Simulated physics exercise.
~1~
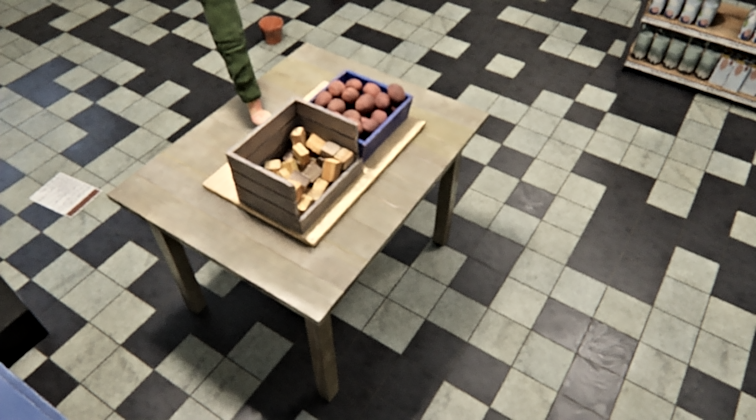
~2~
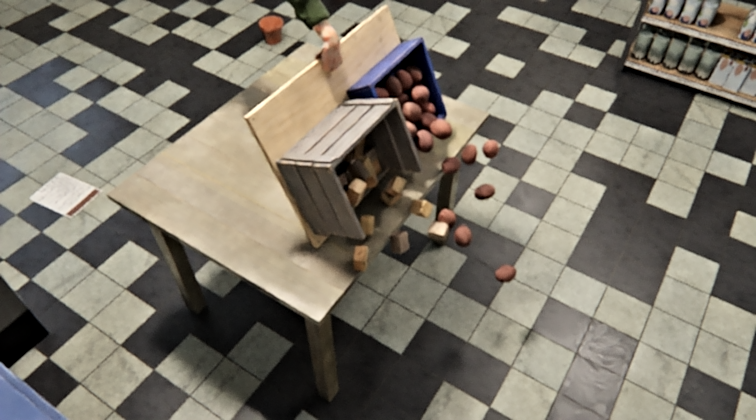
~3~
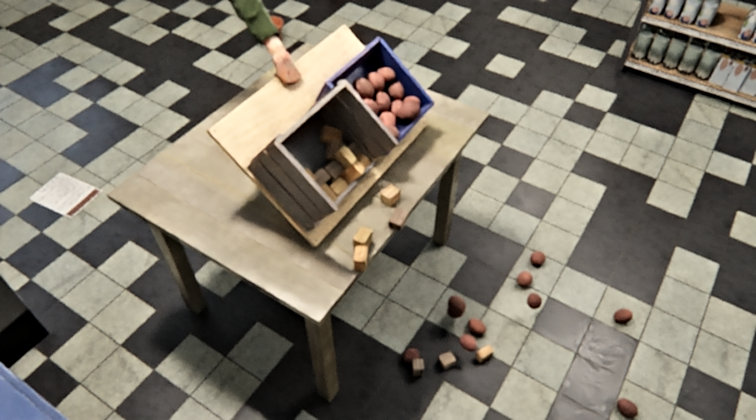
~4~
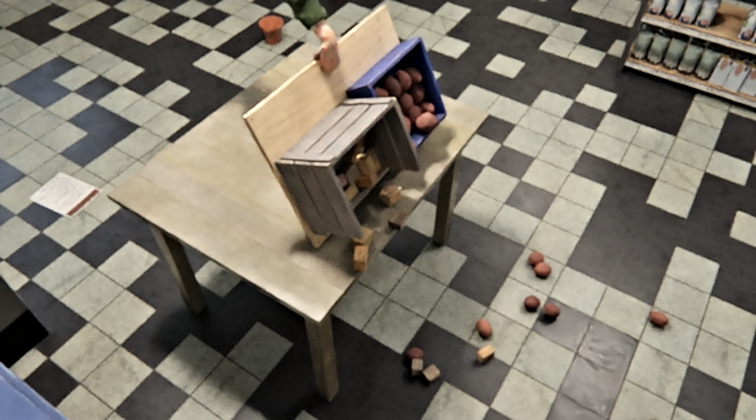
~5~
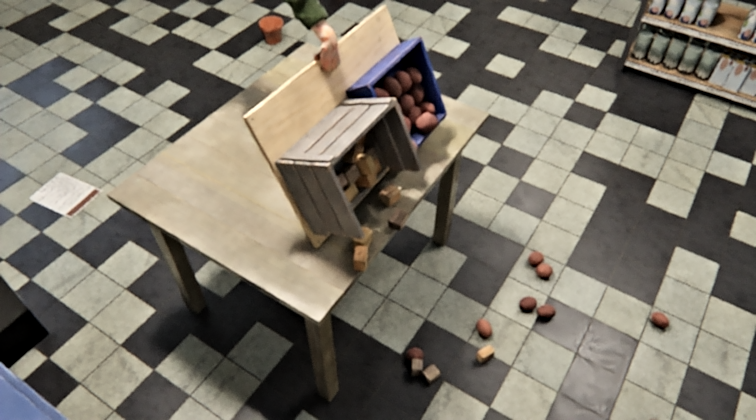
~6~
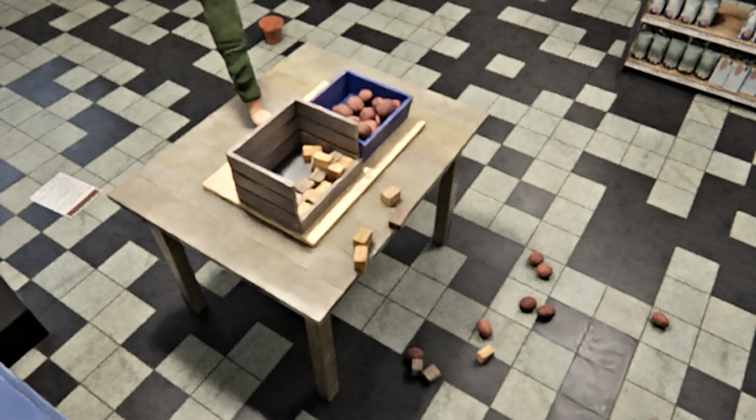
Potatoes and wood blocks tumbled onto the checkered floor when a green-sleeved arm tipped up a board holding a blue crate and a grey one. The arm partly lowered it, raised it steeply again, then laid it flat, with both crates still partly filled.
